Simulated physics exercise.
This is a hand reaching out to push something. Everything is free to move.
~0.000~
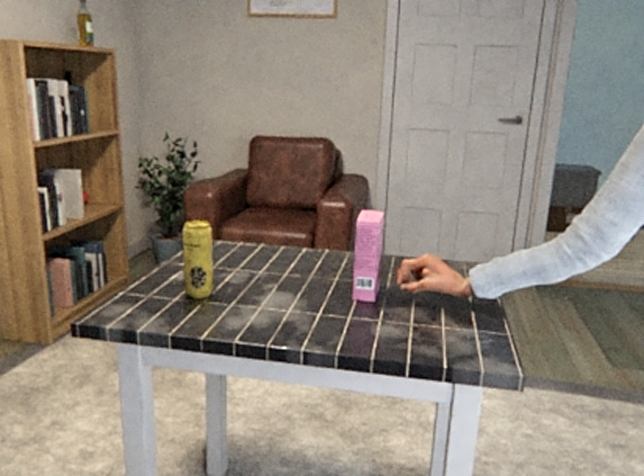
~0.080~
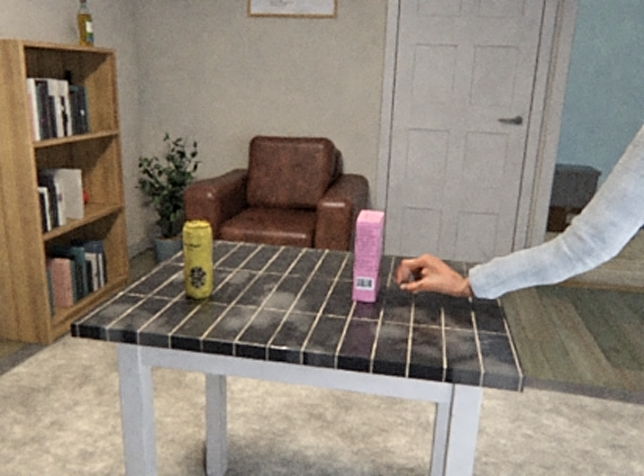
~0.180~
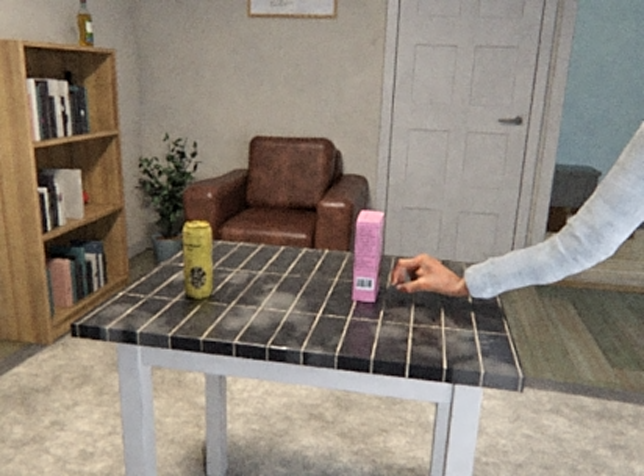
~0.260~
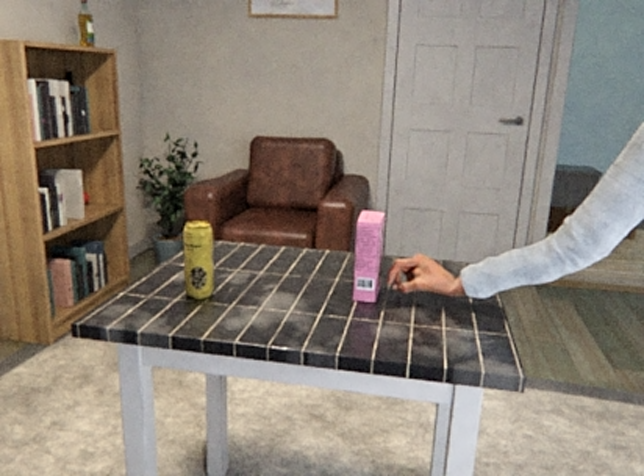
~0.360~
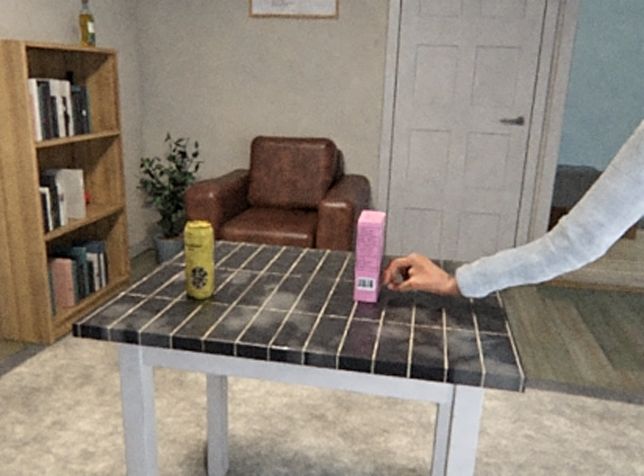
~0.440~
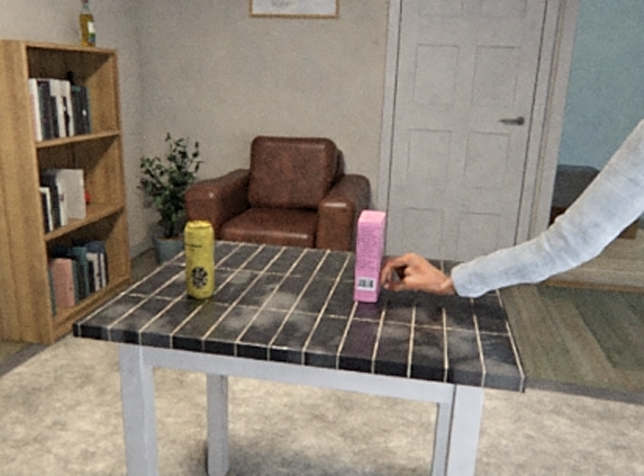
A hand moves slowly left across the tiled table toward an upright pink packet.
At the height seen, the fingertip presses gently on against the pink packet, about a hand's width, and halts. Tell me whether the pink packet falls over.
The pink packet keeps standing.
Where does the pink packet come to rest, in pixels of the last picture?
Near (319, 251).
After 0.64 s, pink packet shifted a little near (361, 255).
After 0.94 s, pink packet shifted a little near (346, 253).
After 1.14 s, pink packet shifted about its own width near (336, 253).
After 1.44 s, pink packet shifted about its own width near (320, 251).
In the end (2.1 s), moved from the start, pink packet. At the end, from the last picture's camera, pink packet near (319, 251).
